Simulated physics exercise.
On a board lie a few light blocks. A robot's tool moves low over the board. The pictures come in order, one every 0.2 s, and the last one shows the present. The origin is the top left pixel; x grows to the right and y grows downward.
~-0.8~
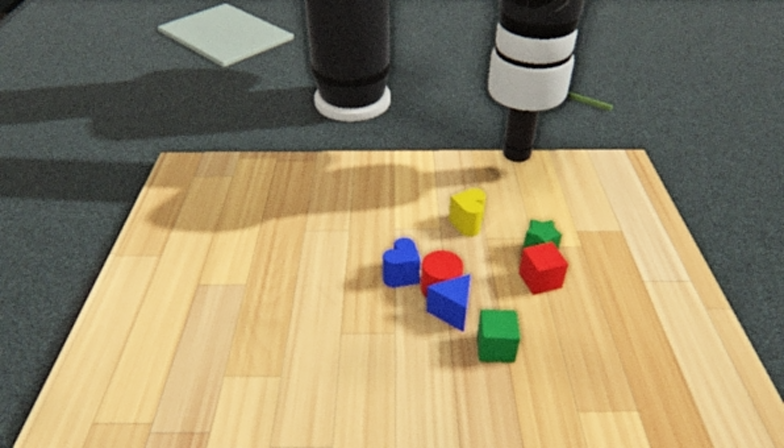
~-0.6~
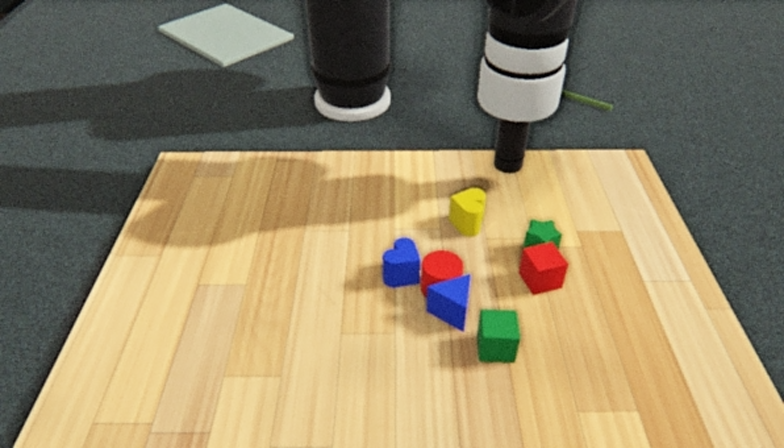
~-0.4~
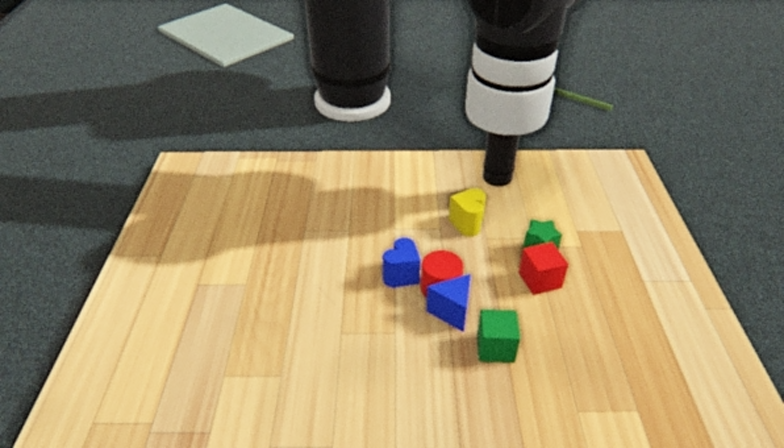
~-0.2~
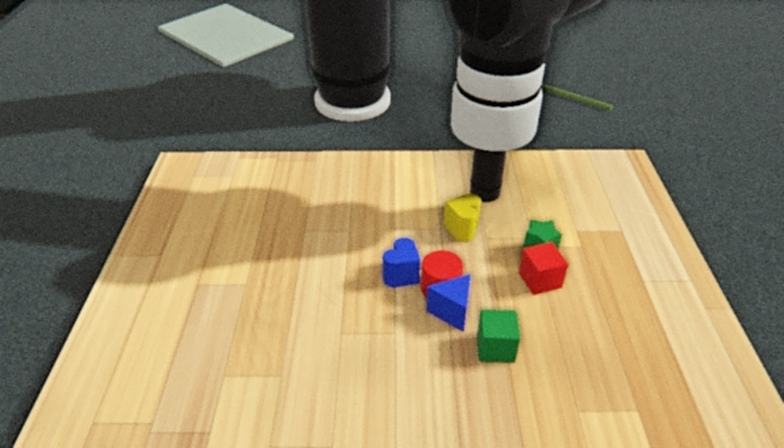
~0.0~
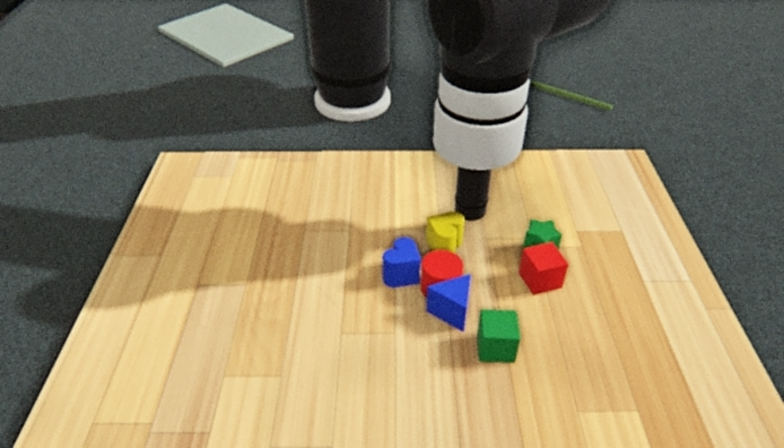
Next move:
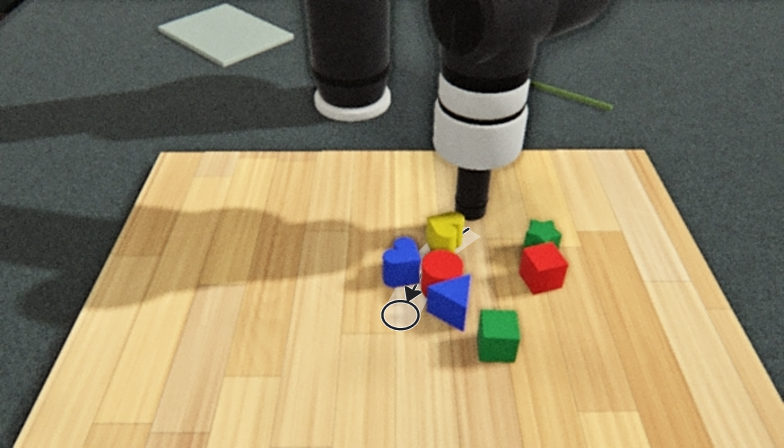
A robot arm moves down and left, pushing the yellow heart-shaped block toward the viewer's lower left.
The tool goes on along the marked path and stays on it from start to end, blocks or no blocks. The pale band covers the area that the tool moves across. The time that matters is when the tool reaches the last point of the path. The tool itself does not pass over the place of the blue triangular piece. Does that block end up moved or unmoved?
By the last moment, the blue triangular piece will have left its place.
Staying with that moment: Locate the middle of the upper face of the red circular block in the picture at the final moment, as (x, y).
I'd expect the centre of its top face to be at (436, 307).
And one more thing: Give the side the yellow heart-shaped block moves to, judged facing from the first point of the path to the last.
The right.
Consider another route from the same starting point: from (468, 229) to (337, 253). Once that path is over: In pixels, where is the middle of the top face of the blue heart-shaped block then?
My best guess is (389, 275).
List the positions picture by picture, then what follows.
Tool tip (517, 155); block tops, blue heart-shaped block (402, 251); red circular block (443, 263); yellow heart-shaped block (470, 199); blue triangular piece (455, 289); green square block (500, 323), in the first frame.
Tool (508, 166); blocks unchanged, in the second frame.
Tool (497, 179); blocks unchanged, in the third frame.
Tool (485, 194); yellow heart-shaped block (465, 204), in the fourth frame.
Tool (470, 212); blue heart-shaped block (402, 251); red circular block (443, 263); yellow heart-shaped block (446, 222); blue triangular piece (455, 289); green square block (500, 323), in the fifth frame.
Path on the board, from (468, 229) through (439, 251) and (418, 280) to (400, 315).
What follows on the original path. One third of the way, tool (439, 235); blue heart-shaped block (385, 260); yellow heart-shaped block (412, 246).
Two thirds of the way, tool (418, 264); blue heart-shaped block (350, 278), turned 15° clockwise; red circular block (443, 280); yellow heart-shaped block (384, 272), turned 25° clockwise; blue triangular piece (465, 303).
At the end, tool (400, 298); blue heart-shaped block (328, 285), turned 55° clockwise; red circular block (436, 307); yellow heart-shaped block (360, 296), turned 60° clockwise; blue triangular piece (474, 320), turned 25° anticlockwise; green square block (512, 328), turned 15° anticlockwise.
